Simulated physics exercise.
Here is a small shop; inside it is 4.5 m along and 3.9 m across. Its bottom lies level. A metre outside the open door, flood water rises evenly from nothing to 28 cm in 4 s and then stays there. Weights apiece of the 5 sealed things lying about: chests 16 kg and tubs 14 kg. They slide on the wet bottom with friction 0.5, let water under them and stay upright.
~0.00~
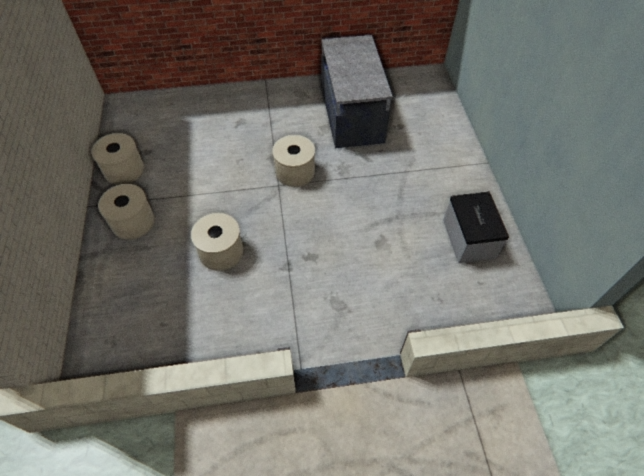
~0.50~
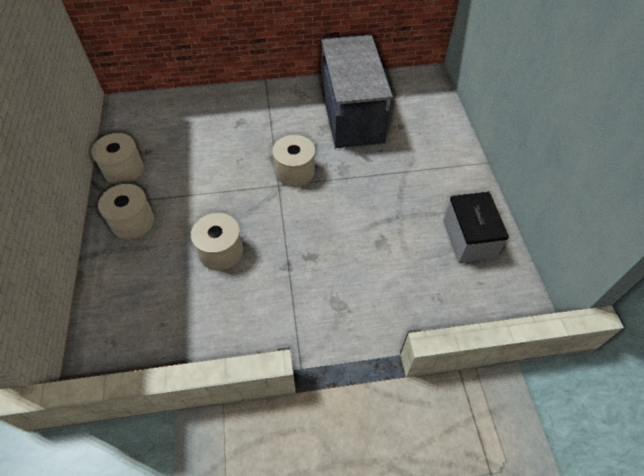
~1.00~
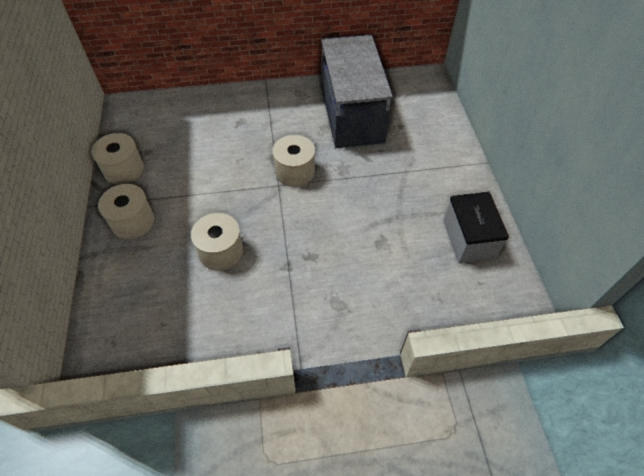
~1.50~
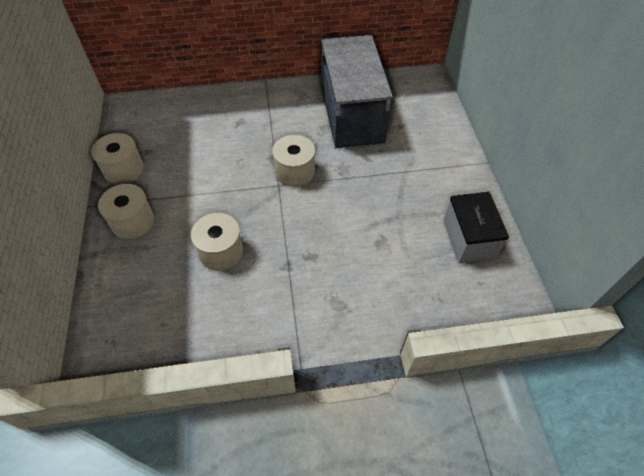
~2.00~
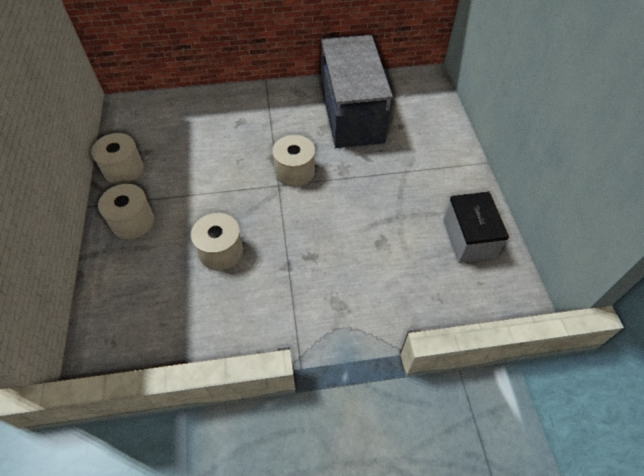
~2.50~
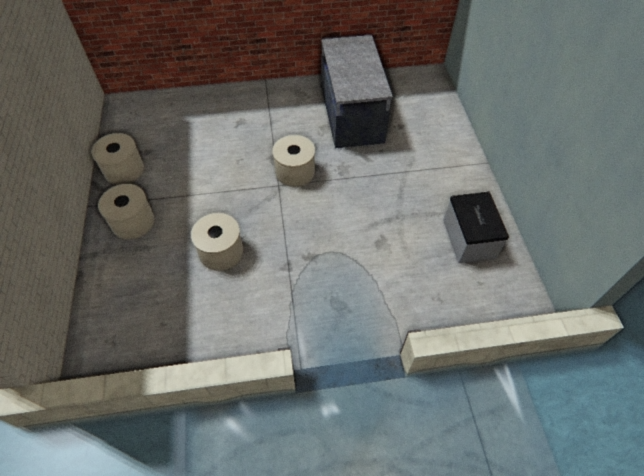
In a small walled space with a brick back wall, four pale round tubs and two dark box-like chests stand on a grey floor. Water closes in over the ground outside the gap in the low front wall, then passes through it and spreads inward in a rounded sheet, while the objects stay still.
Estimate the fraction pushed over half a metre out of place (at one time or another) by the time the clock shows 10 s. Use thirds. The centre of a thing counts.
Share: Between one and two thirds.
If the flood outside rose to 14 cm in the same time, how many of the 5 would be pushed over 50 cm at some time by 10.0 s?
Then 0.
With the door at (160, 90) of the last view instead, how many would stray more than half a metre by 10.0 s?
Then 4.
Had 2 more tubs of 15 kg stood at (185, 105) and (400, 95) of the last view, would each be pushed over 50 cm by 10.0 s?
In turn: Past it, more.
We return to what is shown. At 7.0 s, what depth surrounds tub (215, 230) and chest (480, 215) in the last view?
Roughly 5 and 4 cm.
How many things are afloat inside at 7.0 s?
0 of them.
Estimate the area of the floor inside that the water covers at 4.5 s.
Some 9.0 m2.
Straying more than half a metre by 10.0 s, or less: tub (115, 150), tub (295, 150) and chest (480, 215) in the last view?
In that order: Past it, more, under.
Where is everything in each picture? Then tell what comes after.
In the first picture, a chest at (479, 216) rests on the ground; a tub at (215, 232), on the bottom; water covers 0.0 m2; 0 of 5 have shifted.
In the second picture, a chest at (479, 216) rests on the ground; a tub at (215, 232) rests on the ground; 0.0 m2 under water; 0 of 5 have shifted.
In the third picture, a chest at (479, 216), on the bottom; a tub at (215, 232) rests on the ground; 0.0 m2 under water; 0 of 5 have shifted.
In the fourth picture, a chest at (479, 216), on the bottom; a tub at (215, 232), on the bottom; water covers 0.0 m2; 0 of 5 have shifted.
In the fifth picture, a chest at (479, 216) rests on the ground; a tub at (215, 232) rests on the ground; water covers 0.2 m2; 0 of 5 have shifted.
In the sixth picture, a chest at (479, 216), on the bottom; a tub at (215, 232) rests on the ground; water covers 0.8 m2; 0 of 5 have shifted.
After 3.5 s 0 of 5 are over 50 cm from their spots; 0 afloat.
After 4.5 s 0 of 5 are over 50 cm from their spots; 0 afloat.
After 7.0 s 1 of 5 are over 50 cm from their spots; 0 afloat.
After 10.0 s 2 of 5 are over 50 cm from their spots, and 2 have been at some point; 2 afloat.
